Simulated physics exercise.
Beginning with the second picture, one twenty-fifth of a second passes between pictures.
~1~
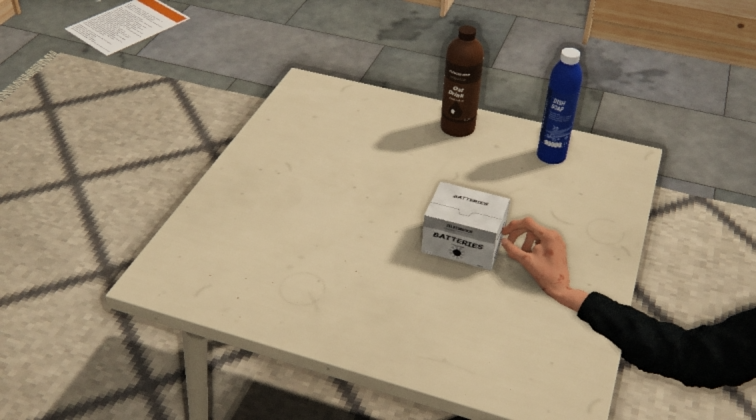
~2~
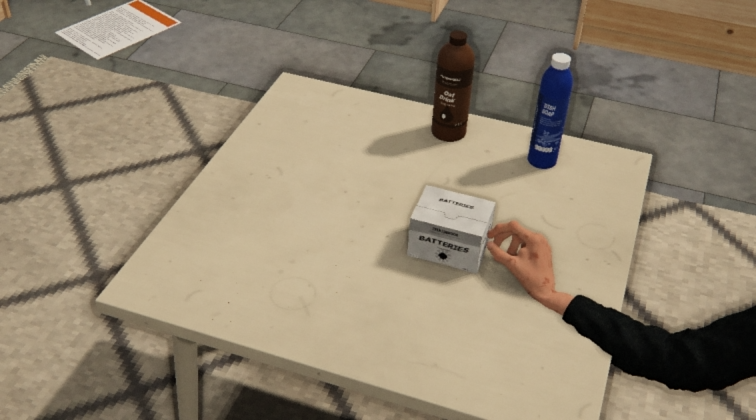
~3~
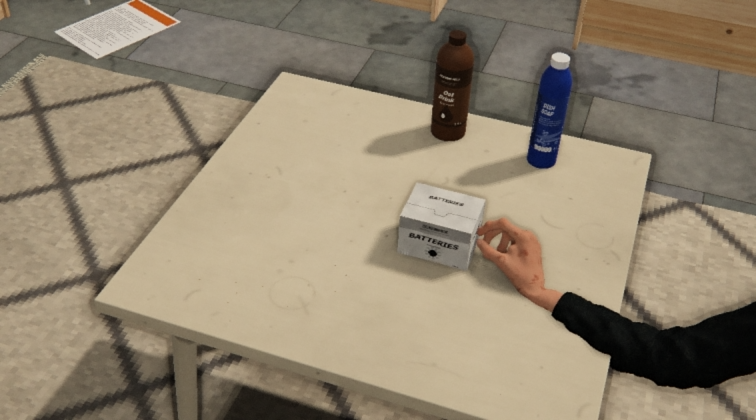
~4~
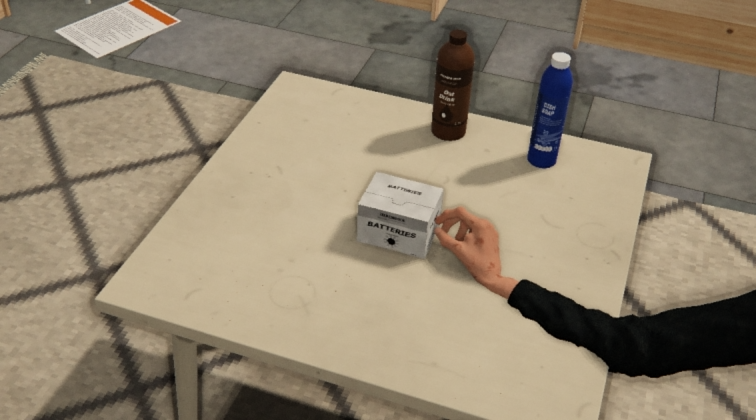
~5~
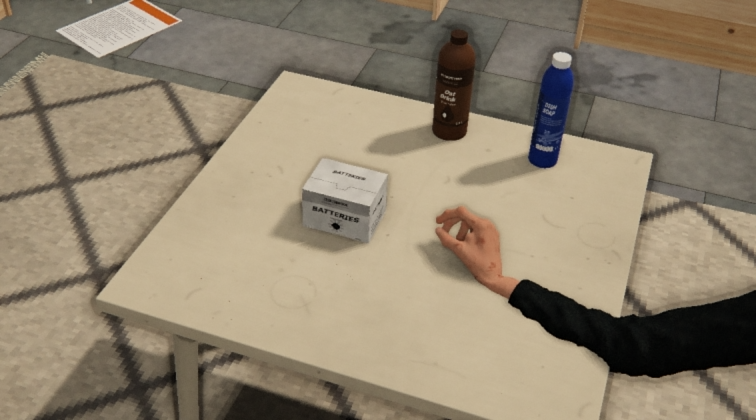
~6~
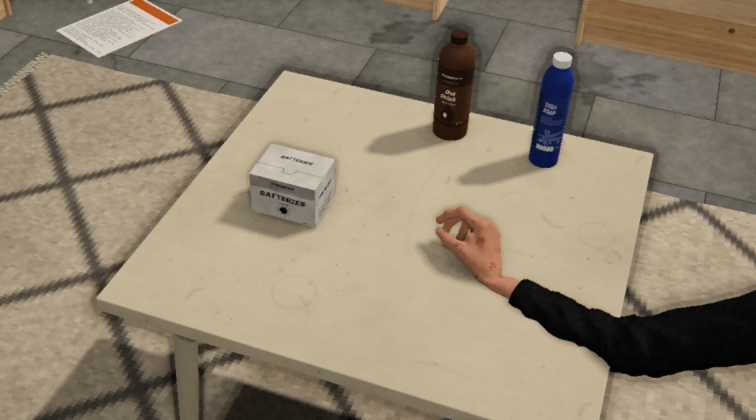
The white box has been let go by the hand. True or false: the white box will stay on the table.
False.
Then, 0.30 s on from there, white box now off the table.
Then, 0.50 s on from there, things are still on the move.
In the end, off the table, white box.
